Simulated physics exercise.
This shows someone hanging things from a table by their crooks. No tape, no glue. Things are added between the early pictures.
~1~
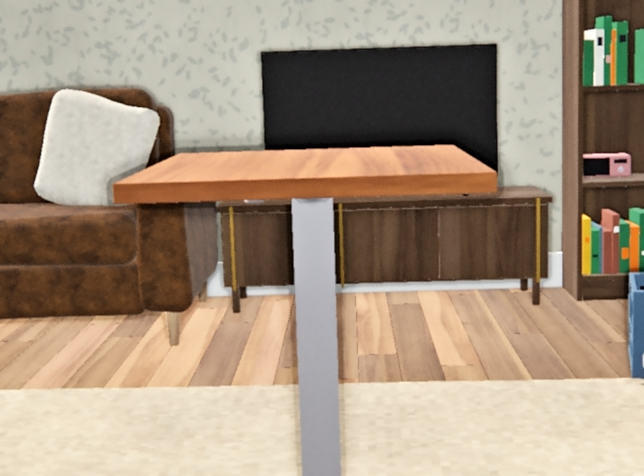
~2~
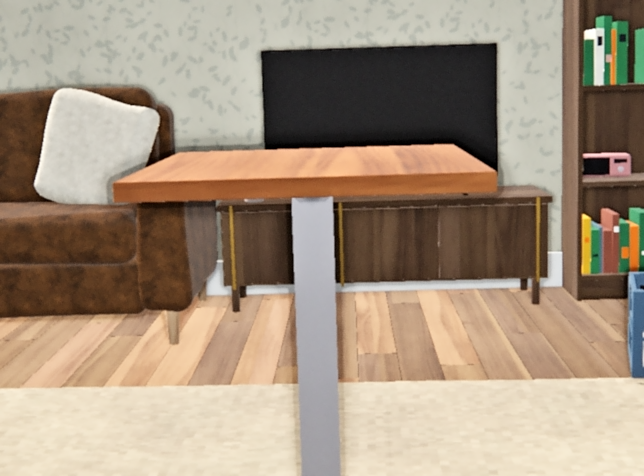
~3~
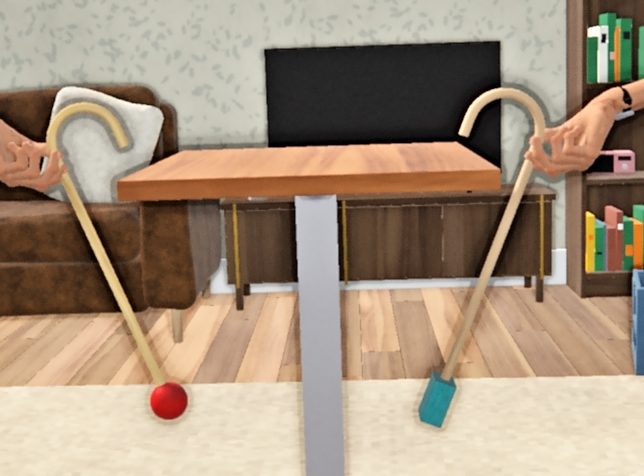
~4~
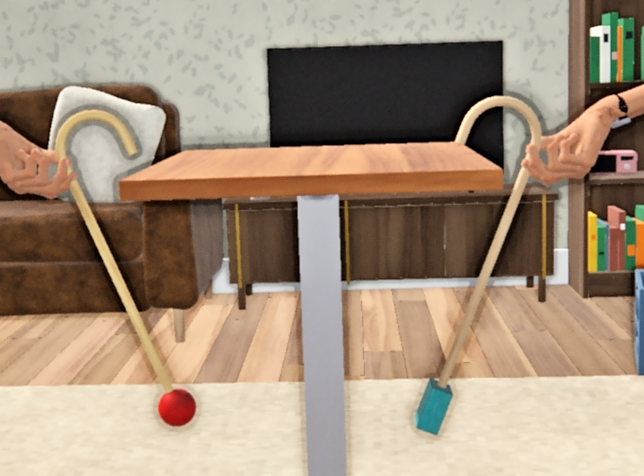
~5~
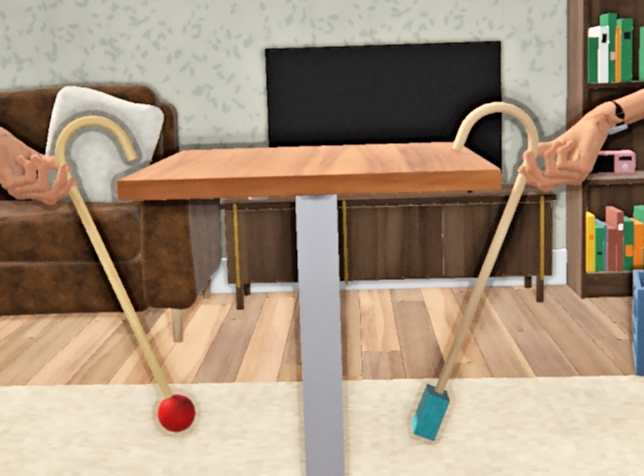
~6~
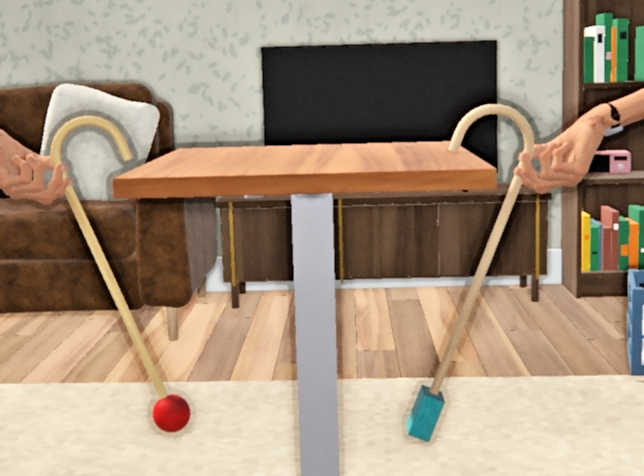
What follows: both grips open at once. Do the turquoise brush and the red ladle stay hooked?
In the end the turquoise brush remains in place, the red ladle drops past the edge.
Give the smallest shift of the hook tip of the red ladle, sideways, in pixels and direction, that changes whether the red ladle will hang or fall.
A shift of 20 pixels, going right.
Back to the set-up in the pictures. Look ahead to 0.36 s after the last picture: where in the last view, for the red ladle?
Roughly at (120, 414).
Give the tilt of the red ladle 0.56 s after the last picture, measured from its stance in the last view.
Some 40 degrees.
Then, 0.36 s on from there, turquoise brush at rest near (449, 269); red ladle at the bottom near (120, 414).
Then, 0.56 s on from there, turquoise brush at rest near (450, 269); red ladle on its way down near (47, 471).
In the end, the turquoise brush stays hooked on the edge, near (449, 269); the red ladle falls to the floor.
